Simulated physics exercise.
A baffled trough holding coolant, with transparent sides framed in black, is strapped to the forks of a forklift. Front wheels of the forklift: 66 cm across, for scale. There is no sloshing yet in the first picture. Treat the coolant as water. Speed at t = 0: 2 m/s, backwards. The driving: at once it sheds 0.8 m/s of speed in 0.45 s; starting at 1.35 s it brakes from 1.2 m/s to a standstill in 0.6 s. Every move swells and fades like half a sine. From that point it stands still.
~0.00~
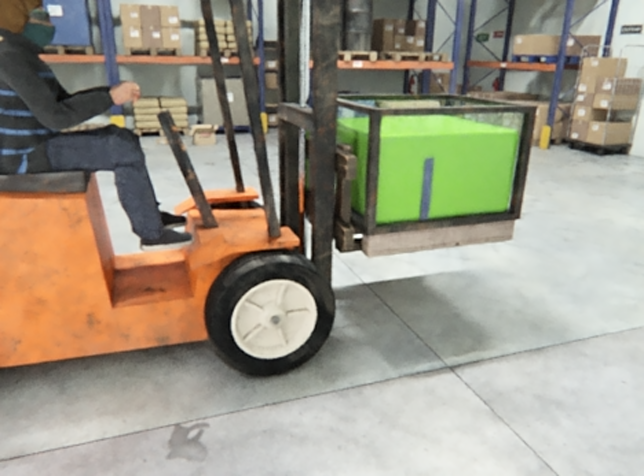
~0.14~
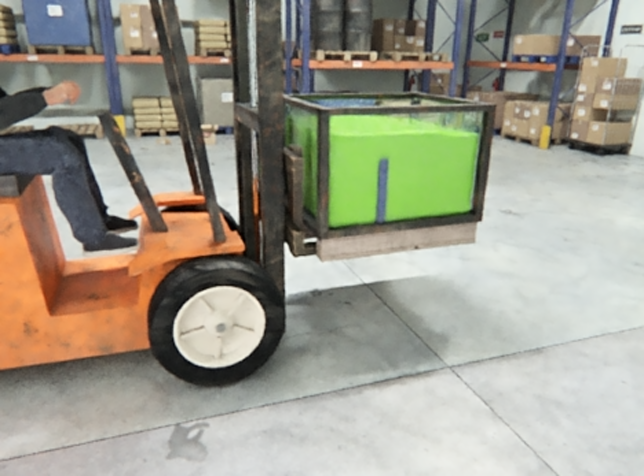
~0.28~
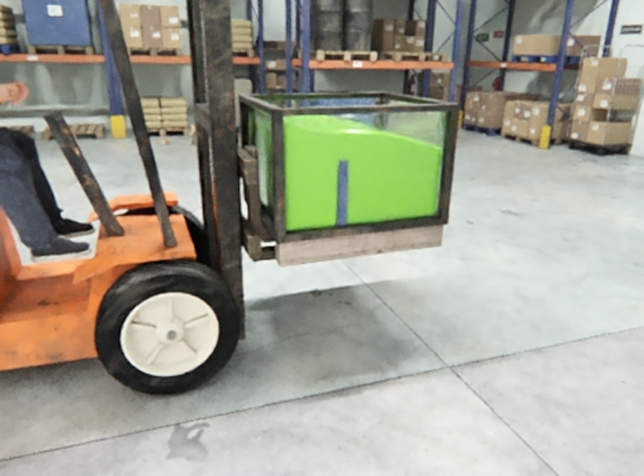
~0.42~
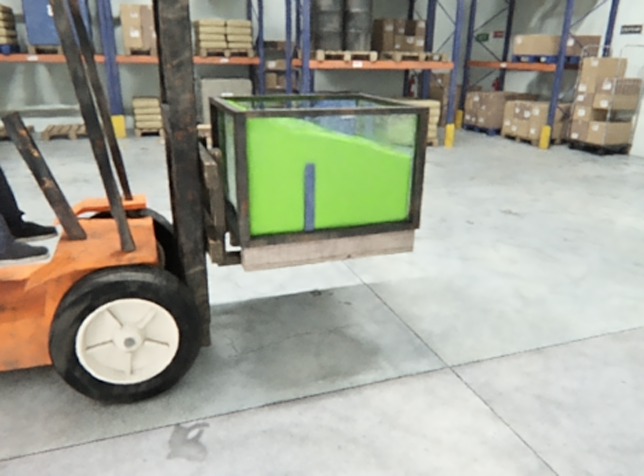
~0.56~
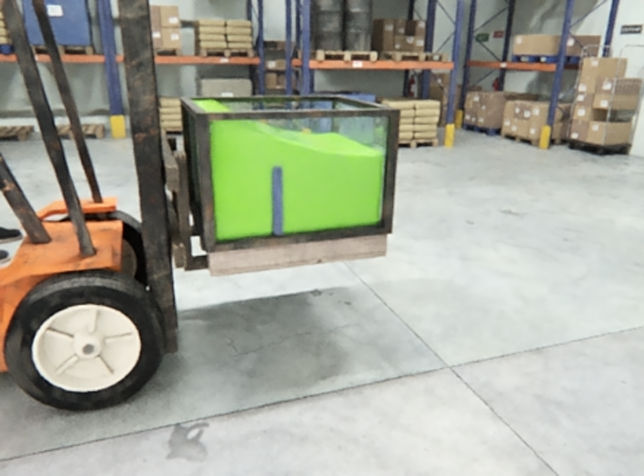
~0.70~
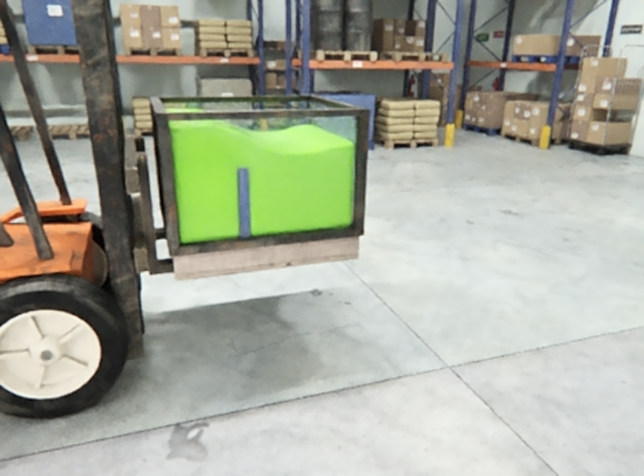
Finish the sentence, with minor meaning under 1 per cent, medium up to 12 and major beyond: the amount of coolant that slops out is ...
... medium.
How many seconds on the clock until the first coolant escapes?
About 2.2 s.
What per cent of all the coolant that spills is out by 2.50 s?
By that time, around 90 percent of it is out.
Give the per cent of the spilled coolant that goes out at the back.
Around 90 in a hundred.
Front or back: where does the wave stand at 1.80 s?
Tilt: Towards the rear end.
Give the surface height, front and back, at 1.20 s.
The front stands at 54 cm and the back at 42 cm.
By 1.20 s front 54 cm, middle 43 cm, back 43 cm above the floor; no loss so far.
By 1.80 s front 31 cm, middle 52 cm, back 69 cm above the floor; no loss so far.
By 2.50 s front 52 cm, middle 43 cm, back 42 cm above the floor; the loss stands at 2 per cent, over the back.
By 4.93 s the loss stands at 3 per cent, over the back, 8 of 311 litres.
